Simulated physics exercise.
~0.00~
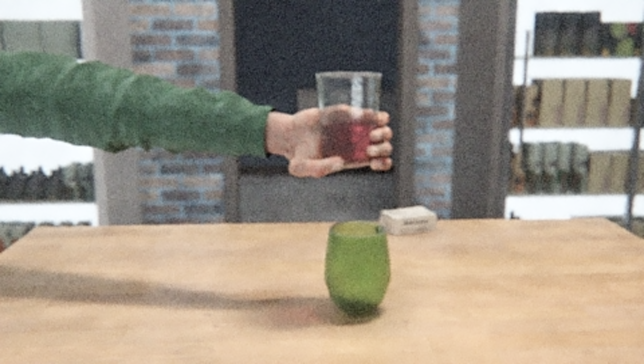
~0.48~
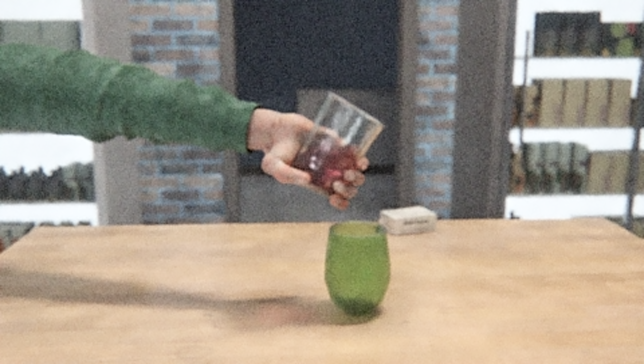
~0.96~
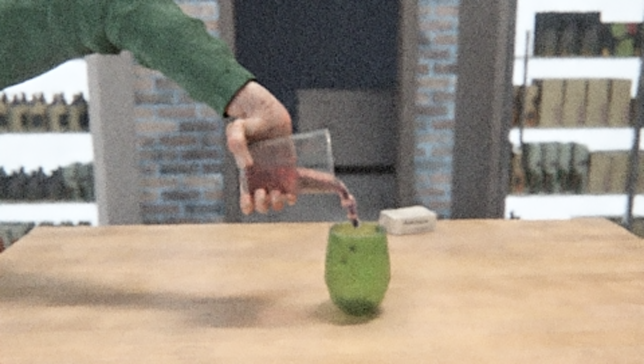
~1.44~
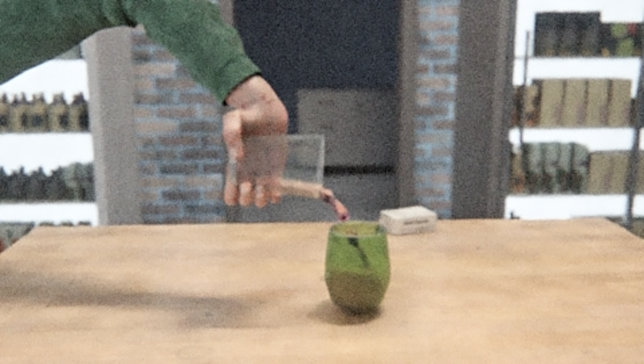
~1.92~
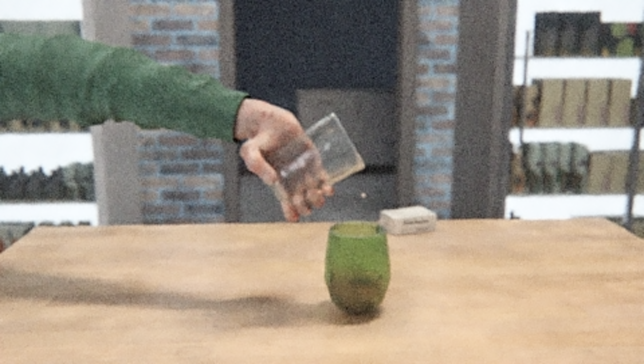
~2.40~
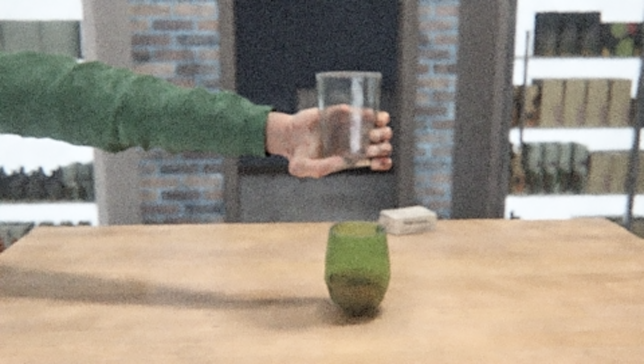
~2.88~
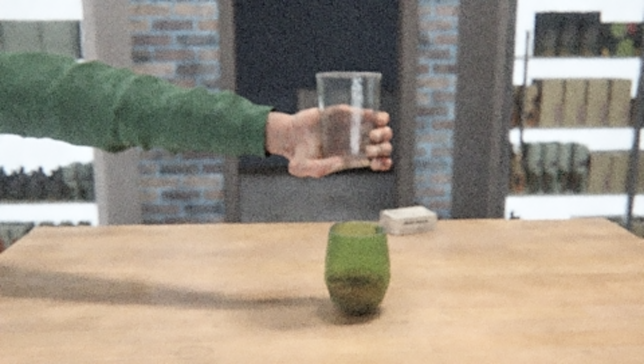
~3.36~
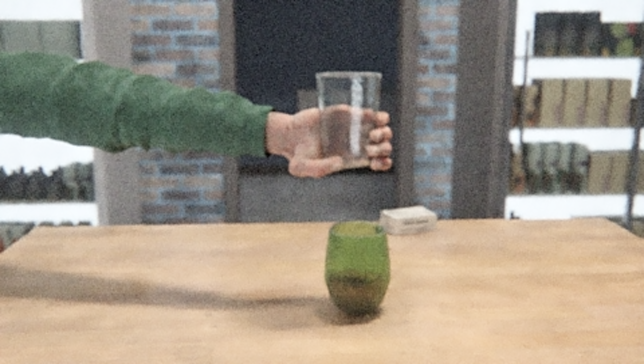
We see a hand in a green sleeve tip a clear tumbler, pouring its reddish liquid into a round-bellied green glass on a wooden table. The hand then turns the tumbler upright and holds it, looking empty, above the partly filled glass.
